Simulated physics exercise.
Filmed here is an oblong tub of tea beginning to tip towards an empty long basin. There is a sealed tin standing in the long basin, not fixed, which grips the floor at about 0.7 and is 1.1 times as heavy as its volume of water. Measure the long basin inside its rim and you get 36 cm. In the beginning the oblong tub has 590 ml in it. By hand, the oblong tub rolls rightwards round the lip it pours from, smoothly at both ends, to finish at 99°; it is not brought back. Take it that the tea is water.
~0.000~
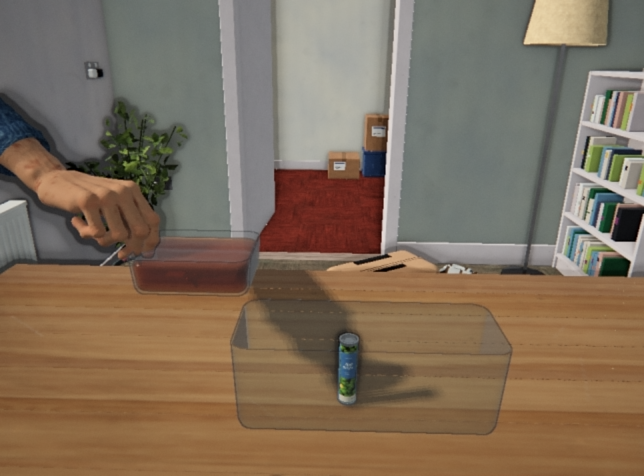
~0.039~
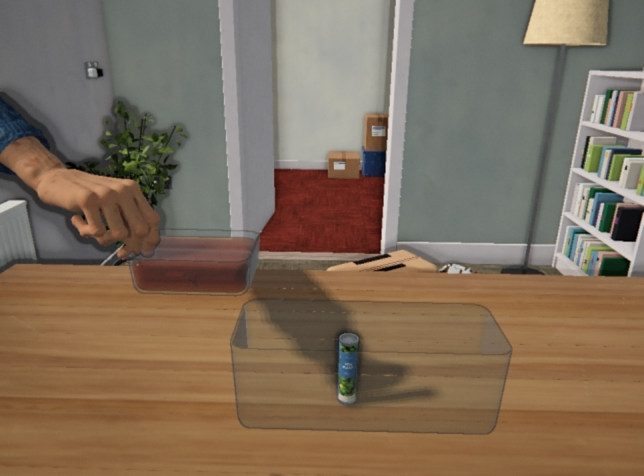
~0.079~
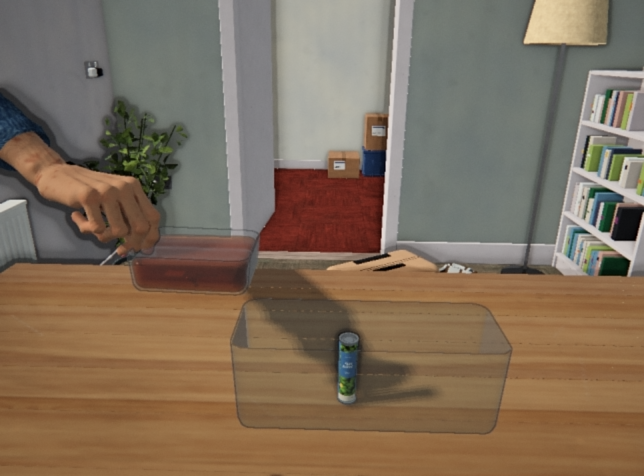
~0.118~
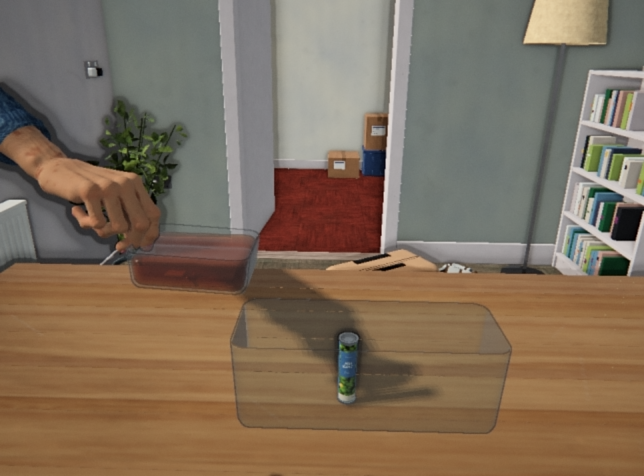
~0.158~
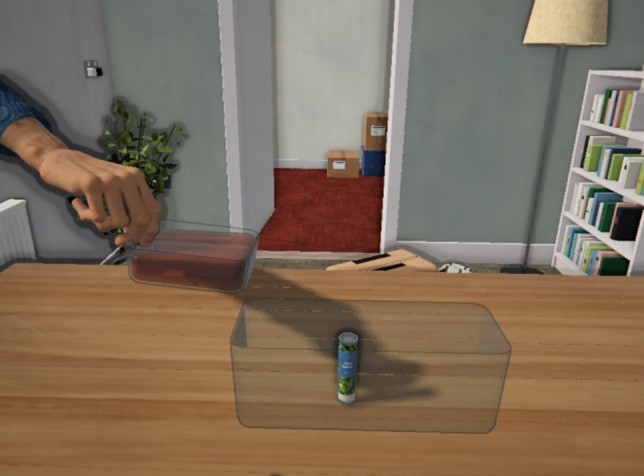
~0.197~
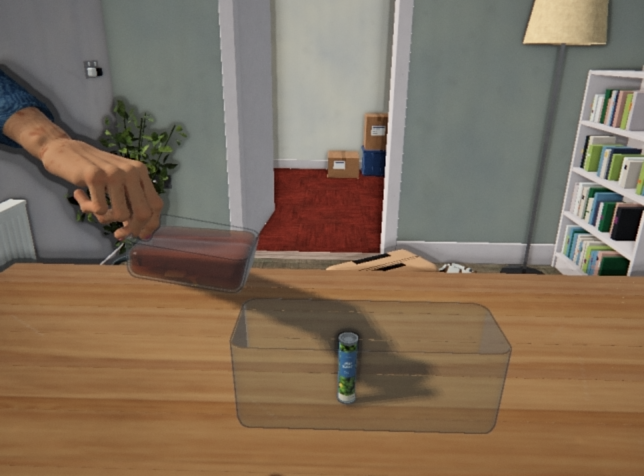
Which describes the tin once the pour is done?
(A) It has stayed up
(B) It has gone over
It has gone over.
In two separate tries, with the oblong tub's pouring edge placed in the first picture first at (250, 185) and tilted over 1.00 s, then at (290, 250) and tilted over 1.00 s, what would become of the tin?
Trial 1 - tin stays standing; trial 2 - tin stays standing.
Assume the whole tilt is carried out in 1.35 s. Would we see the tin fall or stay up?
Holds steady.
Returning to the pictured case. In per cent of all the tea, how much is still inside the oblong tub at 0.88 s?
Around 4 in a hundred.
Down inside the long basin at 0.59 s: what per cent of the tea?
Roughly 14 percent.
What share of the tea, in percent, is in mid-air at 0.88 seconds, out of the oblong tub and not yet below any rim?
In-air share: About 5 %.
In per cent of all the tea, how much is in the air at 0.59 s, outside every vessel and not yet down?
Near 50 per cent at that time.
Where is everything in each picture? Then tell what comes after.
The first frame shows tilt 0°; pouring edge (255, 247); surface from (145, 248) to (254, 251); the long basin's rim runs from (238, 323) to (499, 329); the tin's top is at (349, 342).
The second frame shows tilt 0°; pouring edge (254, 247); surface from (145, 247) to (253, 250).
The third frame shows tilt 2°; pouring edge (254, 247); surface from (144, 246) to (253, 248).
The fourth frame shows tilt 3°; pouring edge (254, 247); surface from (144, 244) to (253, 247).
The fifth frame shows tilt 6°; pouring edge (254, 247); surface from (143, 241) to (253, 245).
The sixth frame shows tilt 9°; pouring edge (254, 247); surface from (143, 237) to (253, 243).
Then, 0.59 s in, the tilt is 63° and 35 per cent is still to pour; the tin stands where it began.
Then, 0.88 s in, the tilt is 95° and 4 per cent is still to pour; the tin leans 13°.
Then, 1.17 s in, the tilt is 99° and 0 per cent is still to pour; the tin lies on its side.
Then, 1.50 s in, the tilt is 99° and 0 per cent is still to pour; the tin lies on its side.
Finally, the tin lies on its side.
